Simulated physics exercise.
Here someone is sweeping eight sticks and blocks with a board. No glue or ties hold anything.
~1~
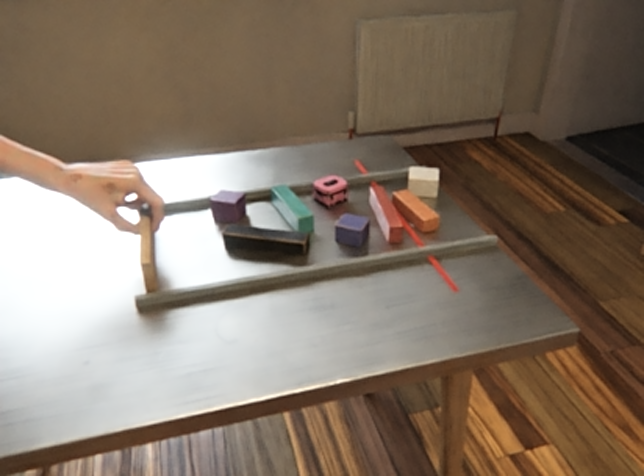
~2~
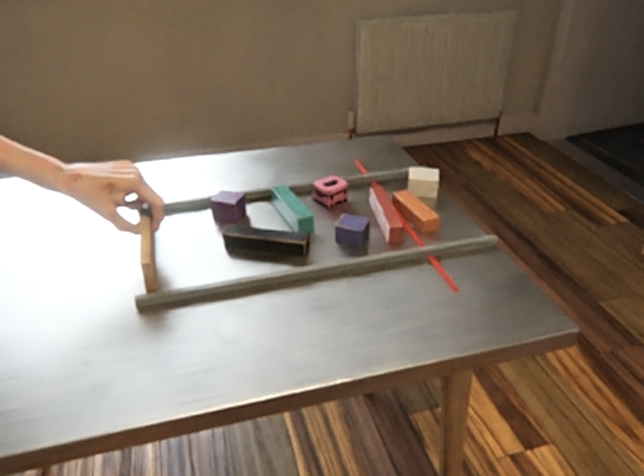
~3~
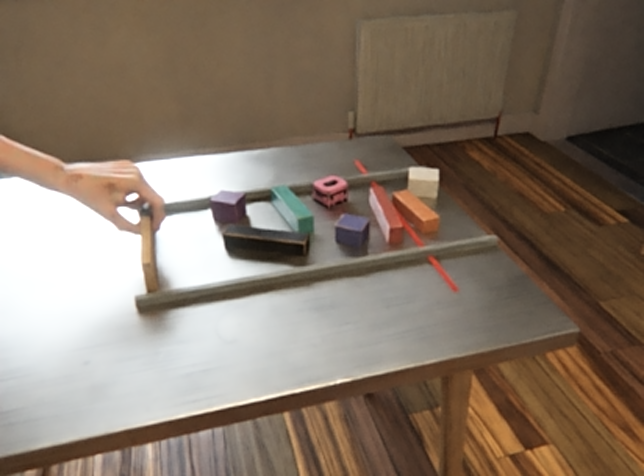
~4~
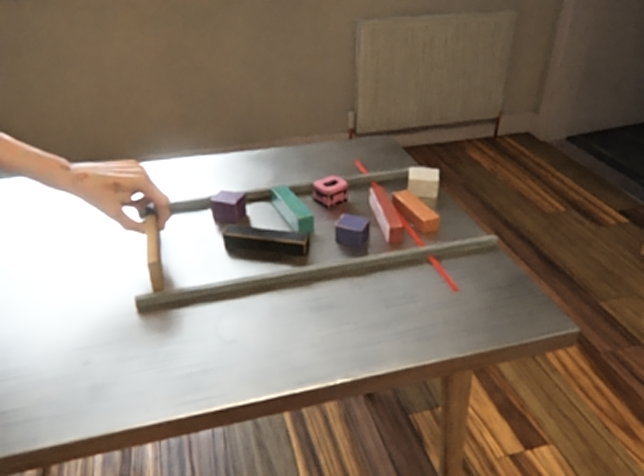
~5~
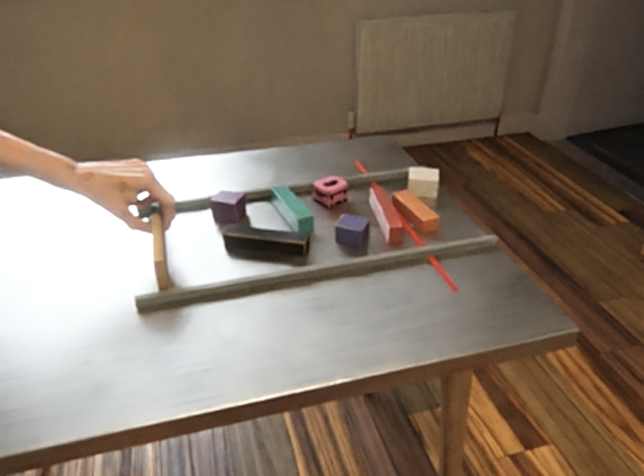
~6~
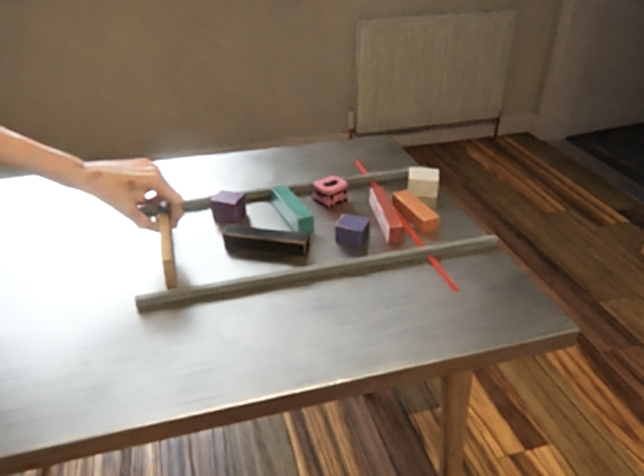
At the start, a hand holds a wooden board upright at the left end of two rails on a table, with small coloured blocks and a red line farther right. The board barely moves at first, then the hand slides it a short way right, while the blocks stay still, untouched.
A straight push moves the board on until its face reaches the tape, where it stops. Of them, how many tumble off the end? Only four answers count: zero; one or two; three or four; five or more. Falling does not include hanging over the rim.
The board is going to sweep off no more than two, but at least one.
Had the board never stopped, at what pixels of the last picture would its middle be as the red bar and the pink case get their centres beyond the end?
Roughly (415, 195); roughly (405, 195).
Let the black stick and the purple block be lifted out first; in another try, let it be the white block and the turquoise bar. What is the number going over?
Falls come to 0 the first time and 0 the other time.
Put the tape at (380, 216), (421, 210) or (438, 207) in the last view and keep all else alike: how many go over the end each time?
Try by try, 1, 4 and 6.
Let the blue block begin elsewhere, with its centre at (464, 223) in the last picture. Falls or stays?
Placed there, it does not drop.
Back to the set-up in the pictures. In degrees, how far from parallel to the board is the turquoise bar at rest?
It works out to near 10°.
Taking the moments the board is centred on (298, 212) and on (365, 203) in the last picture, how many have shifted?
At the one place 5, at the other 8.
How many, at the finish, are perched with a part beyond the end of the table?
Expected count: 2.
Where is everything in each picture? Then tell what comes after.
In the first frame, white block (423, 182); orange bar (415, 210); red bar (385, 213); board (148, 234); tape (397, 213).
In the second frame, orange bar (415, 210); purple block (229, 206).
In the third frame, red bar (385, 213); pink case (330, 192).
In the fourth frame, white block (423, 183); board (153, 233).
In the fifth frame, orange bar (415, 210); blue block (352, 231).
In the sixth frame, white block (423, 183); orange bar (415, 210); red bar (385, 213); board (166, 232); tape (397, 213).
Soon after, none off yet; white block at rest near (423, 183); orange bar at rest near (415, 210); red bar at rest near (385, 213).
At rest, the number that fall off is one or two; fallen, white block.
